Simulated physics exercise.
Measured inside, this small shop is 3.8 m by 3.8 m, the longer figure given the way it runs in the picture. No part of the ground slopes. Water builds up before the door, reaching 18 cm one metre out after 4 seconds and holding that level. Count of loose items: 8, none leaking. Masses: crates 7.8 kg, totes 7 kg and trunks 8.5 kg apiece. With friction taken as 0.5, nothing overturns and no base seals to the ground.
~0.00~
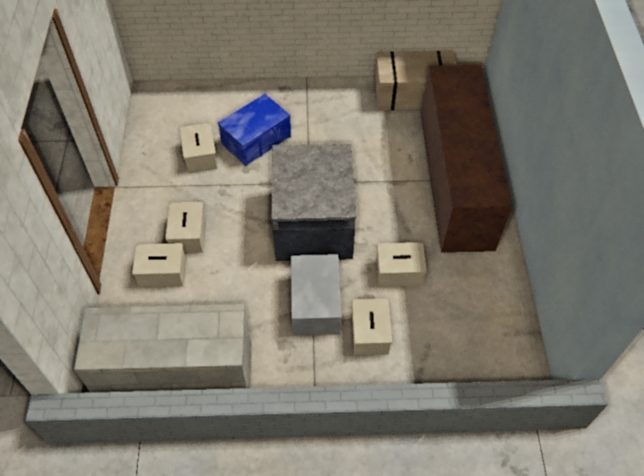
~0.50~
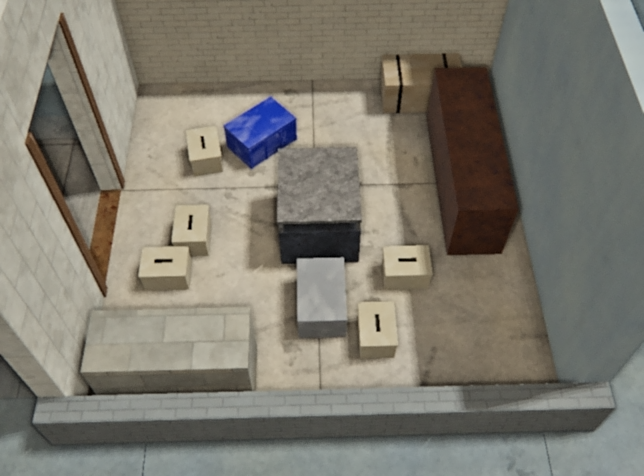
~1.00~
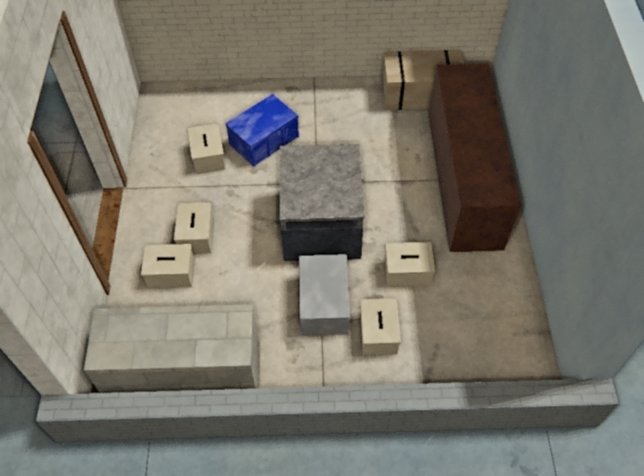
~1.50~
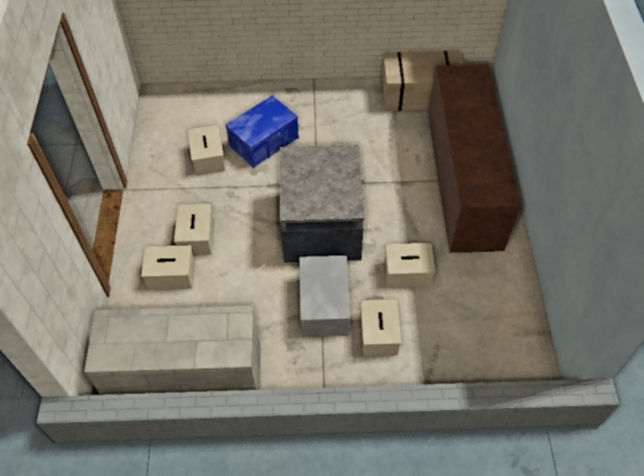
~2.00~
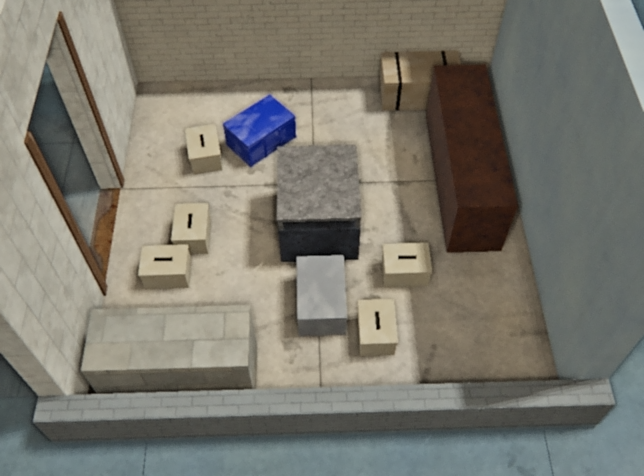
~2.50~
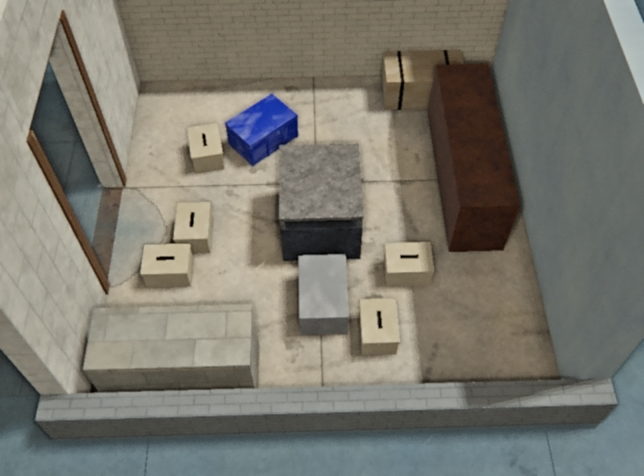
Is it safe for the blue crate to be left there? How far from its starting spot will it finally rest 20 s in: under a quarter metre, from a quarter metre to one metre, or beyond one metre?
It will shift a modest distance.
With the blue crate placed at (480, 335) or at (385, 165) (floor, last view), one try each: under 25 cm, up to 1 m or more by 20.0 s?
First try: It inches along; second try: It inches along.
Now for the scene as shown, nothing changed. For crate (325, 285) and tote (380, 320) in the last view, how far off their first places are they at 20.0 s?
One is off by 140 cm, the other by 100 cm, in the order asked.
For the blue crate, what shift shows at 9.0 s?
By that time, close to 80 cm.
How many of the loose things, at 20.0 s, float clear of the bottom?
Count: 8.
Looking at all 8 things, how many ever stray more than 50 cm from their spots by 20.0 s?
That comes to 8.
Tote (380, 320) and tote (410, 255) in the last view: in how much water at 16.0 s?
Some 15 cm at the first, some 13 cm at the second.
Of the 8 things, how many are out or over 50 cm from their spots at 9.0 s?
Answer: 5.
After 4.0 s the blue crate is near (261, 119), 0.0 m from its start, aground; 0 afloat.
After 9.0 s the blue crate is near (207, 82), 0.8 m from its start, afloat; 4 afloat.
After 16.0 s the blue crate is near (185, 121), 0.7 m from its start, afloat; 8 afloat.
After 20.0 s the blue crate is near (213, 87), 0.6 m from its start, afloat; 8 afloat.
